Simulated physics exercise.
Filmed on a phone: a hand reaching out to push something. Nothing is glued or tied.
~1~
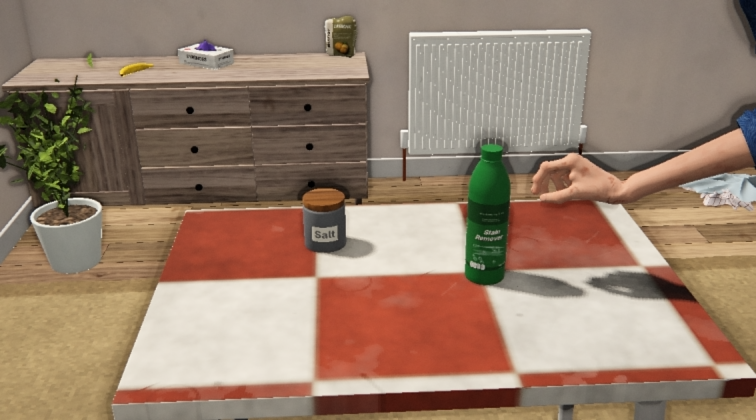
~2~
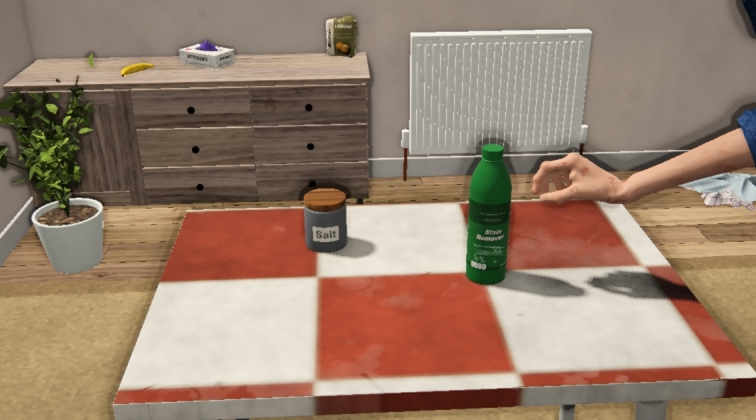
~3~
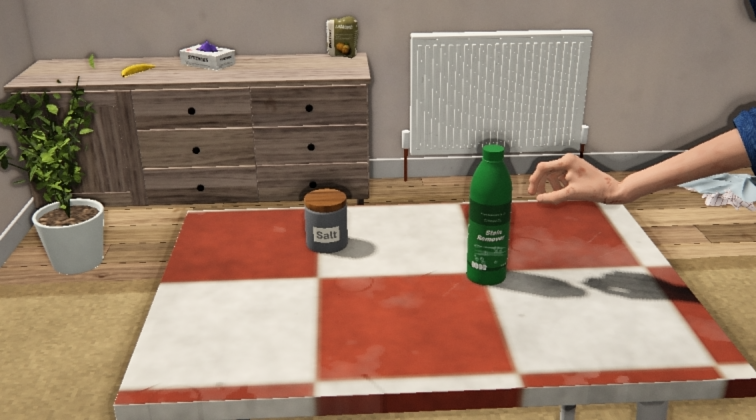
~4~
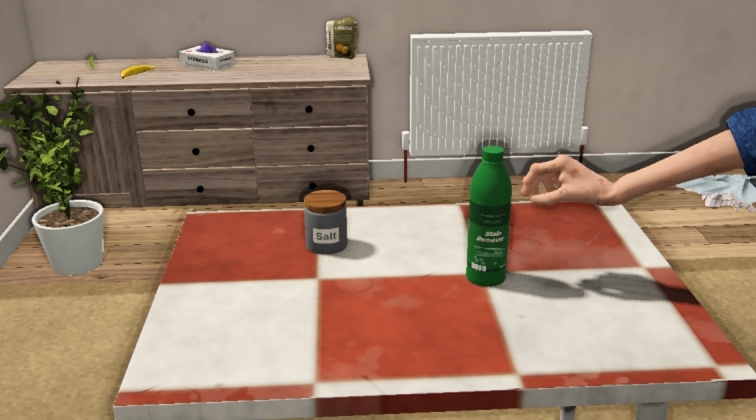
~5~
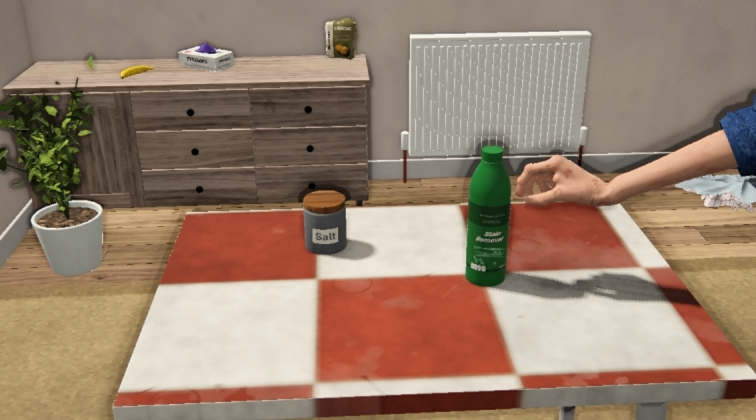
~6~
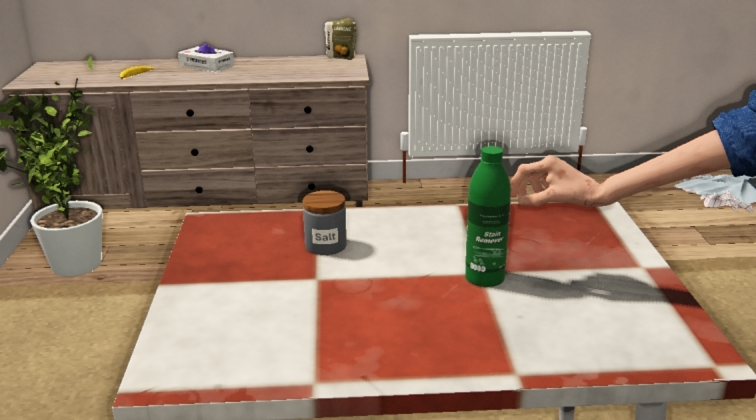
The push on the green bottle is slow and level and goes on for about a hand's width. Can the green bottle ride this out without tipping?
The green bottle topples.
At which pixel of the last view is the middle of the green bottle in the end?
Around (395, 264).
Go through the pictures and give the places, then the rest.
In the first frame, green bottle (488, 214).
In the second frame, green bottle (489, 214).
In the third frame, green bottle (490, 215).
In the fourth frame, green bottle (489, 216).
In the fifth frame, green bottle (489, 216).
In the sixth frame, green bottle (488, 216).
Then, 0.40 s after the last picture, green bottle tipped 14° from how it was near (472, 214).
Then, 0.80 s after the last picture, green bottle tipped 43° from how it was near (435, 222).
Then, 0.90 s after the last picture, green bottle tipped 71° from how it was near (407, 244).
Then, 1.00 s after the last picture, green bottle on its side near (394, 264).
At rest, tipped over on the table, green bottle. Seen from the same camera at the end, green bottle near (394, 264).
